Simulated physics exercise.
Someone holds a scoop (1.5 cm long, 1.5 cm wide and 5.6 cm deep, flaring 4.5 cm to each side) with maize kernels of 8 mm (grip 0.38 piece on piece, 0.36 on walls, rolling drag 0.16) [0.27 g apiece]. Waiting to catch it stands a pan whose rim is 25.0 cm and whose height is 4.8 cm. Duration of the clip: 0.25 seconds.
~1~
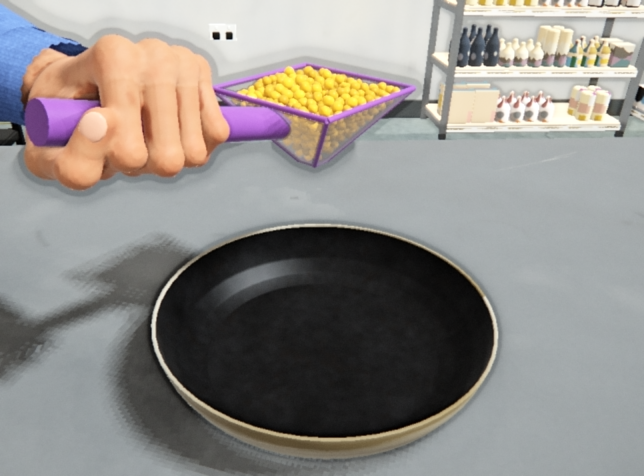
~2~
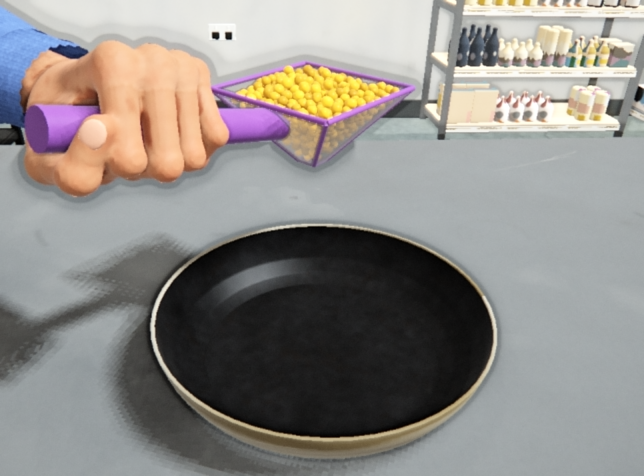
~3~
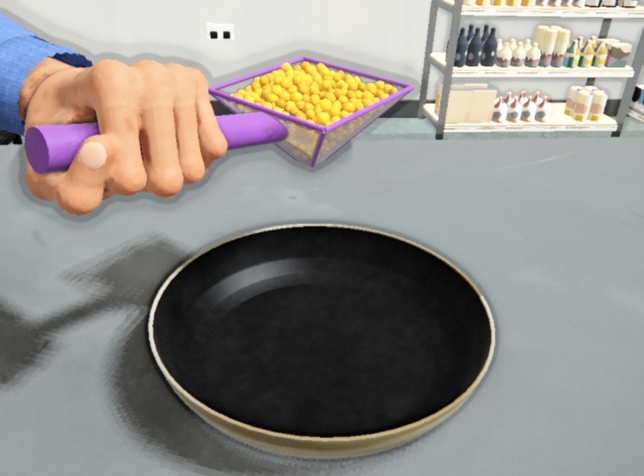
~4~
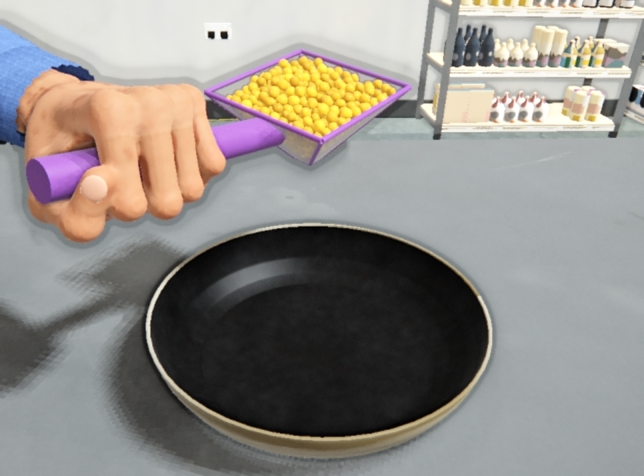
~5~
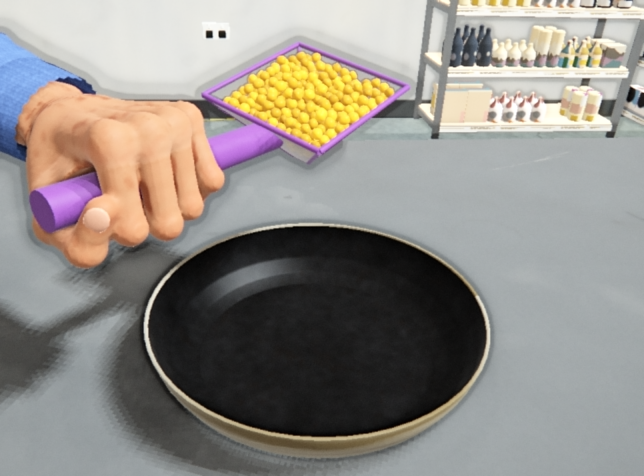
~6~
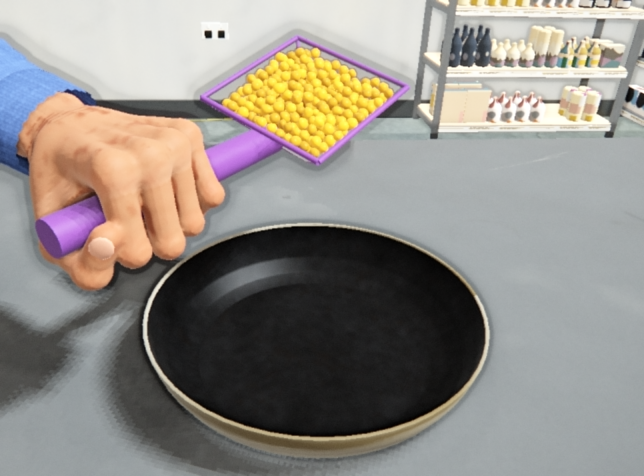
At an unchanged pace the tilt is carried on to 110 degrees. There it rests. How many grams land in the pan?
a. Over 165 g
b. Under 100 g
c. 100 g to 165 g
100 g to 165 g.
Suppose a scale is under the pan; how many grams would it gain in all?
That adds up to roughly 150 grams.
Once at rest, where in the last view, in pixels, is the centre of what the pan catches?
Close to pixel (309, 367) of the final picture.
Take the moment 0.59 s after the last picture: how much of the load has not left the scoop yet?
30 % of the load.
Then, 0.32 s after the last picture, tilt 54 degrees; 0 g in the pan, scoop holds 100 %.
Then, 0.59 s after the last picture, tilt 82 degrees; 70 g in the pan, scoop holds 30 %.
Then, 0.83 s after the last picture, tilt 107 degrees; 146 g in the pan, scoop holds 0 %.
Then, 1.07 s after the last picture, tilt 110 degrees; 146 g in the pan, scoop holds 0 %.
In the end, 146 g in the pan, scoop holds 0 %.
